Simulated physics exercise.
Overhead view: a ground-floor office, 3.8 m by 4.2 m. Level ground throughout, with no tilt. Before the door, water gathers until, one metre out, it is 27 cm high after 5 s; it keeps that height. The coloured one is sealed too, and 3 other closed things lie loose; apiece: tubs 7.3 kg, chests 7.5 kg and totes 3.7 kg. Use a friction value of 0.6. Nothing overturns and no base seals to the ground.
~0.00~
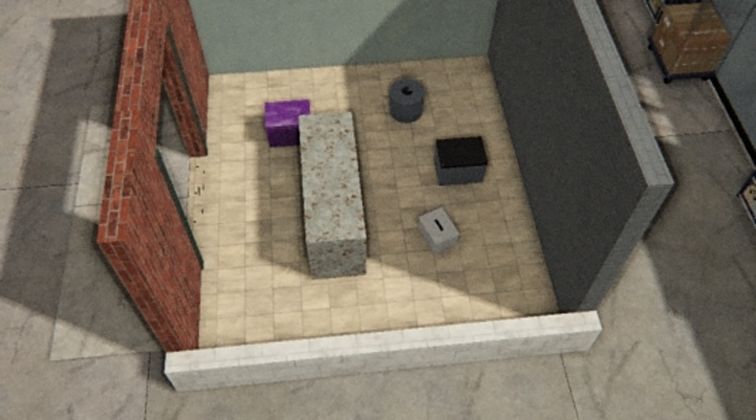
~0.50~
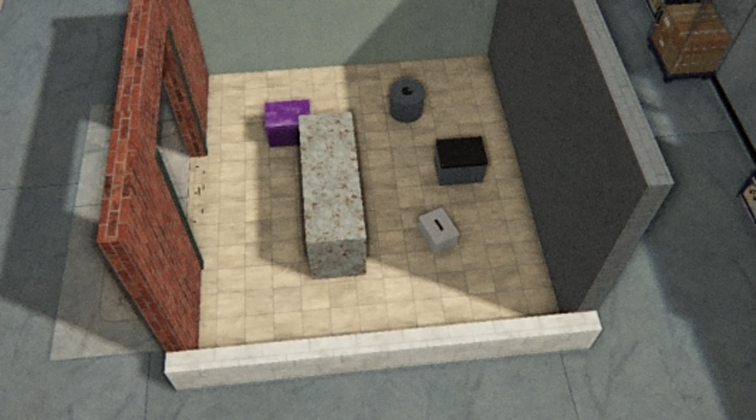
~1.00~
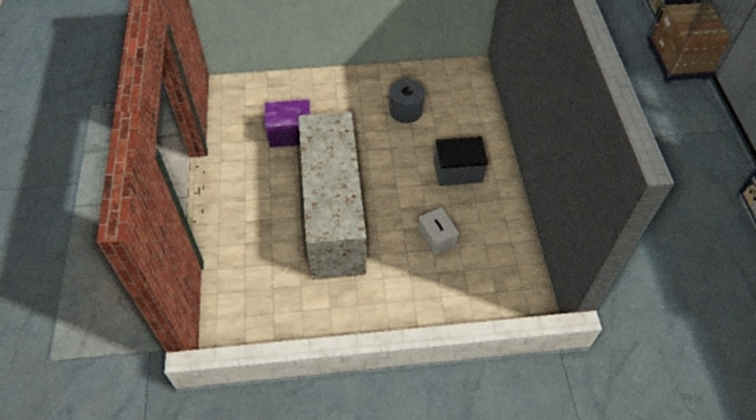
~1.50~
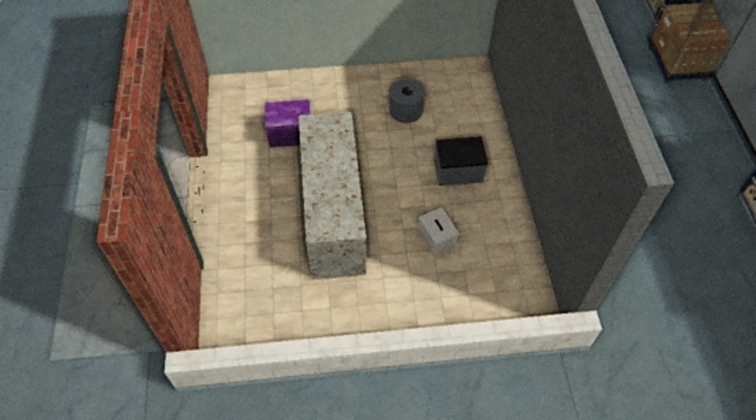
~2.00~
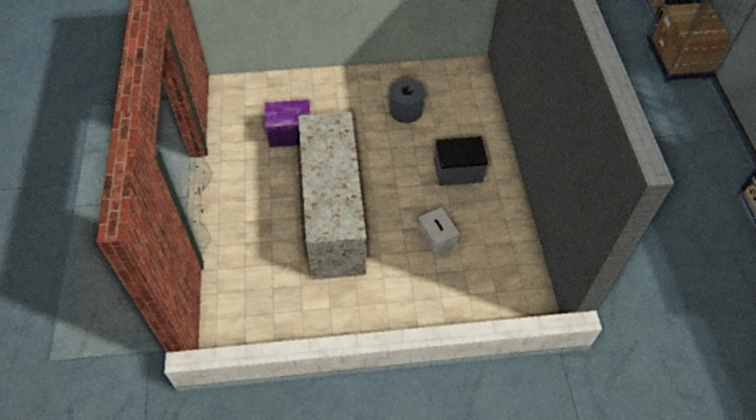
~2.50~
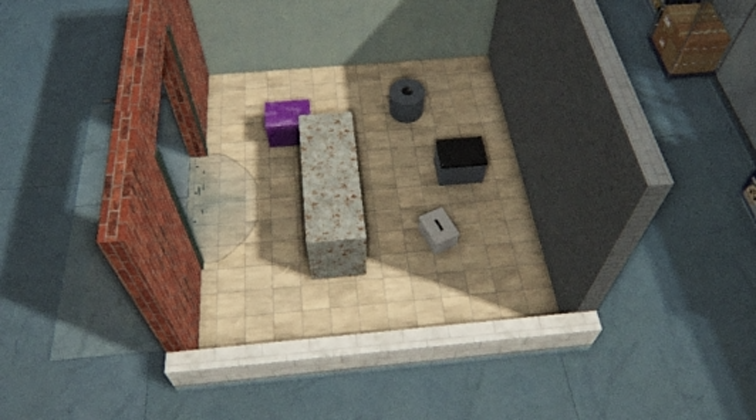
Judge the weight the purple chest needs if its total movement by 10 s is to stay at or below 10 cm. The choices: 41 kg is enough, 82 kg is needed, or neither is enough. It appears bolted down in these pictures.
My judgement is that 82 kg is needed.
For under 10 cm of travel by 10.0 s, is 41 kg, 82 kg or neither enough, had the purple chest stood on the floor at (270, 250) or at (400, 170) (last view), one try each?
Respectively, the heavy option is needed and the light option succeeds.
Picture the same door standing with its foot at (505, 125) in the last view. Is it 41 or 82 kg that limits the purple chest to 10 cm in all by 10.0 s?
Under that setup, the light option succeeds.
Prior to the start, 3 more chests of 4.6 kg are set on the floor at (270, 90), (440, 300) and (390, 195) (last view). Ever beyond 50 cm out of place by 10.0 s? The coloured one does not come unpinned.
Answer by position: Outside the range; outside the range; inside the range.
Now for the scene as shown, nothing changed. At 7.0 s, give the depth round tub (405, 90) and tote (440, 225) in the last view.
Roughly 3 and 1 cm.
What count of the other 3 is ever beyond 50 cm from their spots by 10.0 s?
1.
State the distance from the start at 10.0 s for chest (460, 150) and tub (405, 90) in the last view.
First 40 cm, then 100 cm.
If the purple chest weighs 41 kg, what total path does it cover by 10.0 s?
Roughly 120 cm.
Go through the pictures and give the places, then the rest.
The first frame shows the purple chest at (288, 113), on the bottom; 0.0 m2 under water; 0 of 4 have shifted.
The second frame shows the purple chest at (288, 113) rests on the ground; water covers 0.0 m2; 0 of 4 have shifted.
The third frame shows the purple chest at (288, 113), on the bottom; water covers 0.0 m2; 0 of 4 have shifted.
The fourth frame shows the purple chest at (288, 113) rests on the ground; water covers 0.0 m2; 0 of 4 have shifted.
The fifth frame shows the purple chest at (288, 113), on the bottom; water covers 0.0 m2; 0 of 4 have shifted.
The sixth frame shows the purple chest at (288, 113), on the bottom; 0.7 m2 under water; 0 of 4 have shifted.
After 3.5 s the purple chest would be 0 cm from its start with 41 kg and 0 cm from its start with 82 kg; 1 cm of water round it then.
After 4.5 s the purple chest would be 0 cm from its start with 41 kg and 0 cm from its start with 82 kg; 7 cm of water round it then.
After 7.0 s the purple chest would be 32 cm from its start with 41 kg and 0 cm from its start with 82 kg; 10 cm of water round it then.
After 10.0 s the purple chest would be 111 cm from its start with 41 kg and 0 cm from its start with 82 kg; 13 cm of water round it then.
